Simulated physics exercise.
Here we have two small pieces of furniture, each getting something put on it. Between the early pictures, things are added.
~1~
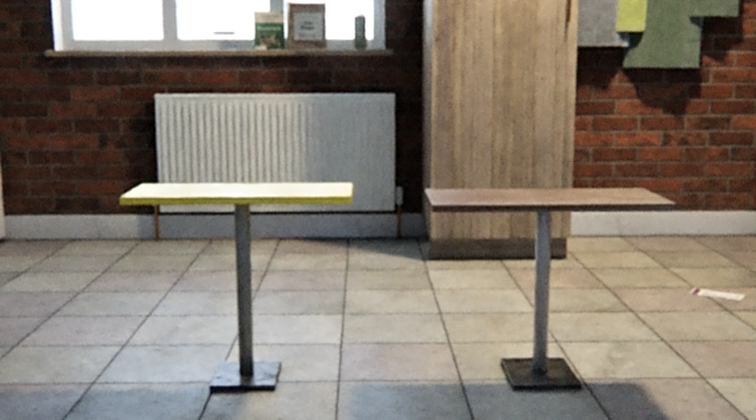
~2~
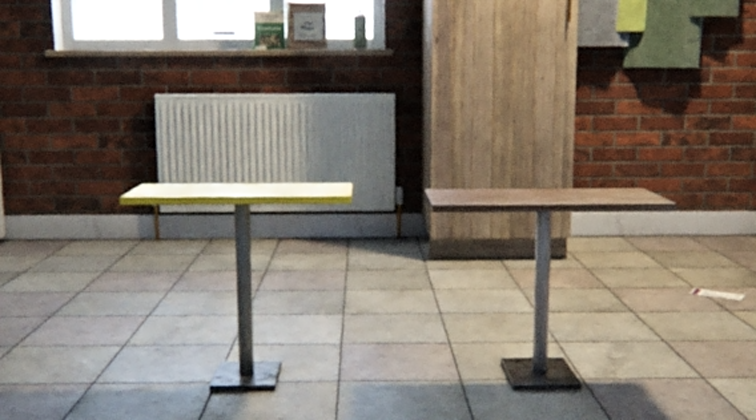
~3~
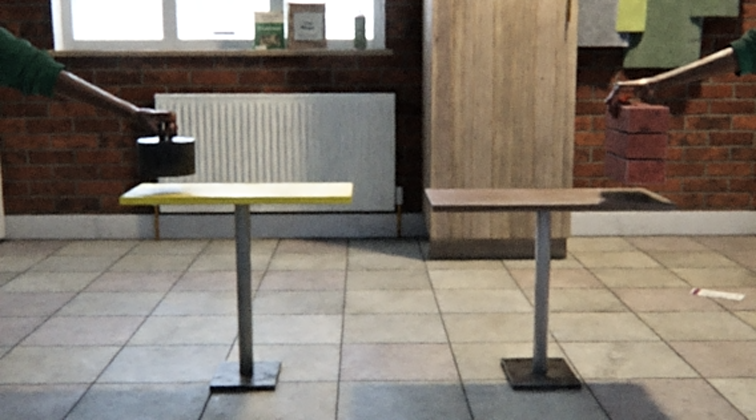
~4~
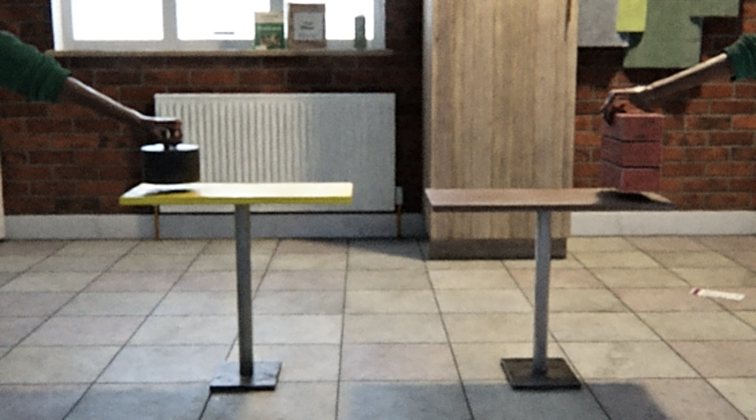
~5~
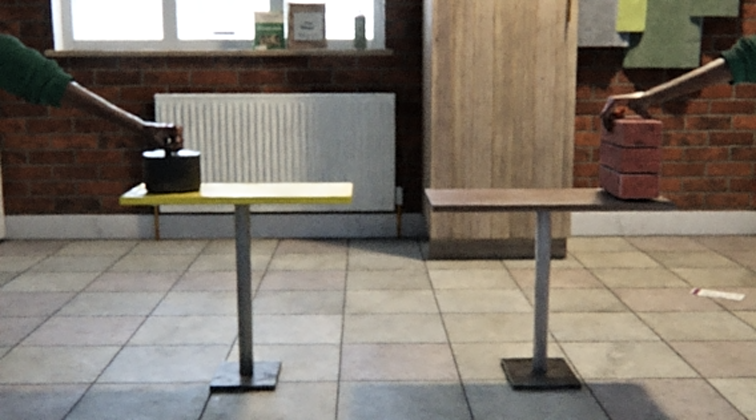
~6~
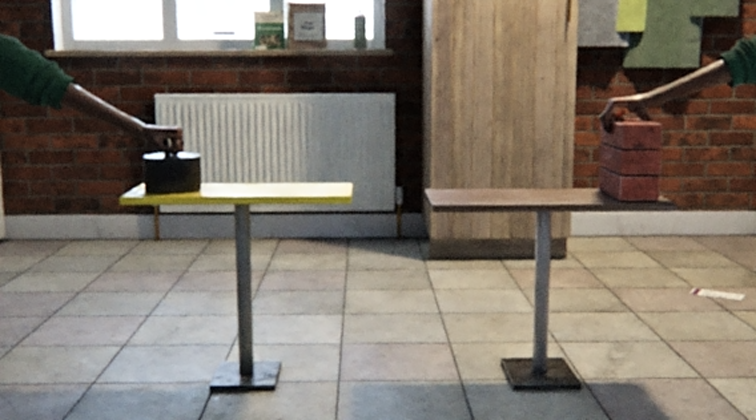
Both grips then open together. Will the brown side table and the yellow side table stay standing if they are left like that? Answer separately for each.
Here is how it goes: The brown side table topples; the yellow side table topples.
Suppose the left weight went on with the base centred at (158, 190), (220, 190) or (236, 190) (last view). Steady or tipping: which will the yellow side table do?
On the first try it tips over; on the second it remains standing; on the third it remains standing.
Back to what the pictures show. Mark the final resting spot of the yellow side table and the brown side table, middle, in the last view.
(67, 283), then (710, 274).
Then, 0.56 s past the last view, brown side table leaning 29° off how it started near (630, 206); yellow side table leaning 23° off how it started near (166, 196).
Finally, the brown side table overbalances, near (710, 274); the yellow side table overbalances, near (67, 283).
